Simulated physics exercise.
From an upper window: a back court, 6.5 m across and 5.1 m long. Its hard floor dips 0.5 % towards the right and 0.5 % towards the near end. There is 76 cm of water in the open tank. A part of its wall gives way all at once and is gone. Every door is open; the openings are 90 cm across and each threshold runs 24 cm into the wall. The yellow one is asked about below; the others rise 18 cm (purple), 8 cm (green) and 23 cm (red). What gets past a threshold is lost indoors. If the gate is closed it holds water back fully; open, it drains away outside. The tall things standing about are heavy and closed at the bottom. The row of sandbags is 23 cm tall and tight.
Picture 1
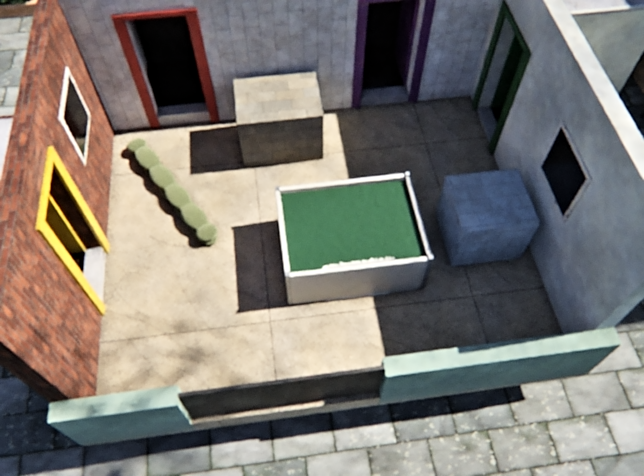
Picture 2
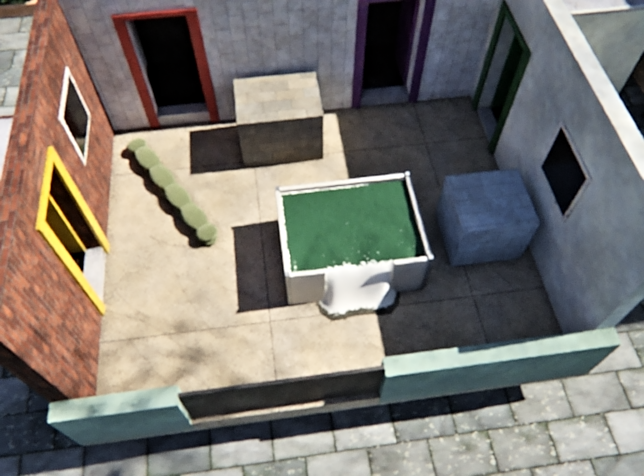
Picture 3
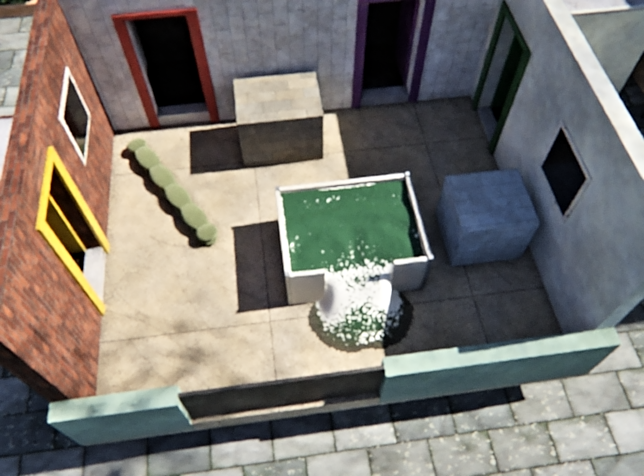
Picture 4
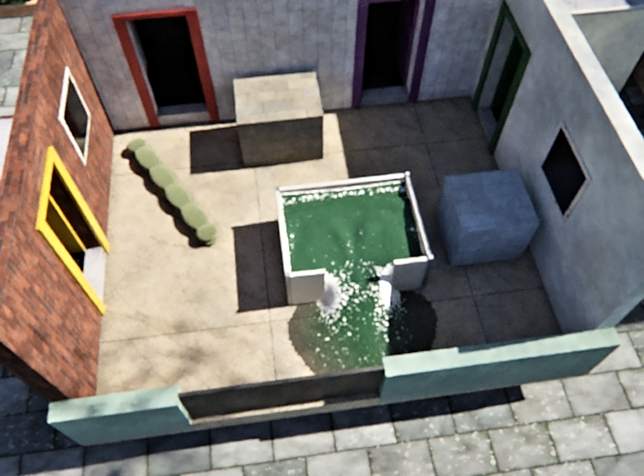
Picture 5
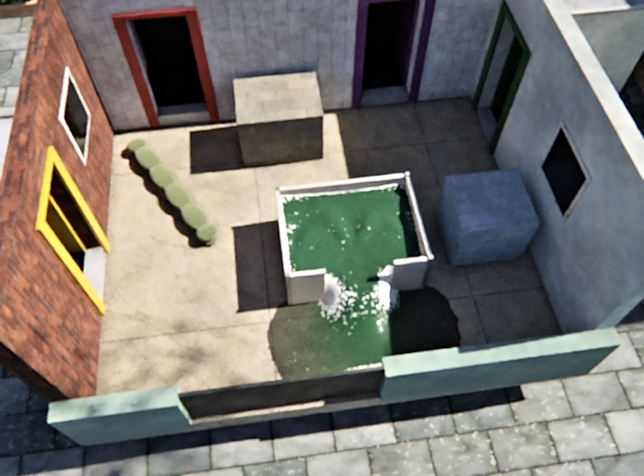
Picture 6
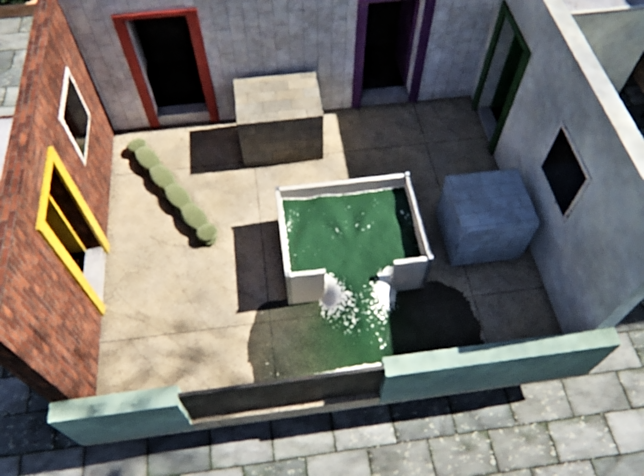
Green water bursts through the near wall of an open white tank in a walled court, foaming at the gap, then spreads across the paved floor towards the low front wall as a dark wet patch widens to both sides.
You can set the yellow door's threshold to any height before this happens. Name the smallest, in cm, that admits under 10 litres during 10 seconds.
It would have to be roughly 10 cm high.
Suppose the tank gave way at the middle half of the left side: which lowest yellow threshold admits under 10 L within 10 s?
About 28 cm.
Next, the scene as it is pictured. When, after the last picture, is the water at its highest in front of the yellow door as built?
Near 7.0 s.
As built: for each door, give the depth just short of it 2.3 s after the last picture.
In cm: Purple 0, green 3, yellow 13, red 0.
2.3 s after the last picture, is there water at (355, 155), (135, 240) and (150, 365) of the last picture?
In that order: Dry, flooded, under water.
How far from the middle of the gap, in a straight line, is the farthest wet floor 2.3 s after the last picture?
Roughly 4.6 m.
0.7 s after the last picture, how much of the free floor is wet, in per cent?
Near 20 per cent is wet.
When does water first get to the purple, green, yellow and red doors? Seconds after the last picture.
Purple 3.0 s, green 2.0 s, yellow 1.6 s, red 3.8 s.
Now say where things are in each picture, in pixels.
In the first frame, still water, 76 cm deep, in the open tank at (351, 225); the yellow door at (81, 244) is dry.
In the second frame, the front is at (334, 316), 0.3 m from the gap at (357, 285); 0.2 m2 of floor is wet, 76 cm left at the back.
In the third frame, the front is at (347, 346), 0.8 m from the gap at (357, 286); 0.8 m2 of floor is wet, 72 cm left at the back.
In the fourth frame, the gap is at (357, 285), the front 1.3 m out at a hidden place; the back of the open tank holds 65 cm.
In the fifth frame, water pours out at (357, 286) and has run 1.5 m, to a hidden place; about 7 cm deep outside, 64 cm at the back.
In the sixth frame, the front is at a hidden place, 1.7 m from the gap at (357, 285); 3.4 m2 of floor is wet, 59 cm left at the back; 2.6 m in a straight line remain to the yellow door at (81, 244).
Then, 0.7 s after the last picture water covers 20 % of the floor, deepest (46 cm) near (367, 381); it has not reached the yellow door.
Then, 2.3 s after the last picture water covers 50 % of the floor, deepest (29 cm) near (540, 275); 13 cm at the yellow door, 0 litres in over its 19 cm threshold.
Then, 9.3 s after the last picture water covers 95 % of the floor, deepest (15 cm) near (124, 414); 10 cm at the yellow door, 0 litres in over its 19 cm threshold.
At the yellow door as built, the water peaked near 13 cm, 7.1 s after the last picture.
With a threshold of 8.5 cm, 20 litres would have come in within the 10 s; with 11.5 cm, 3 litres. So under 10 litres takes about 10 cm.
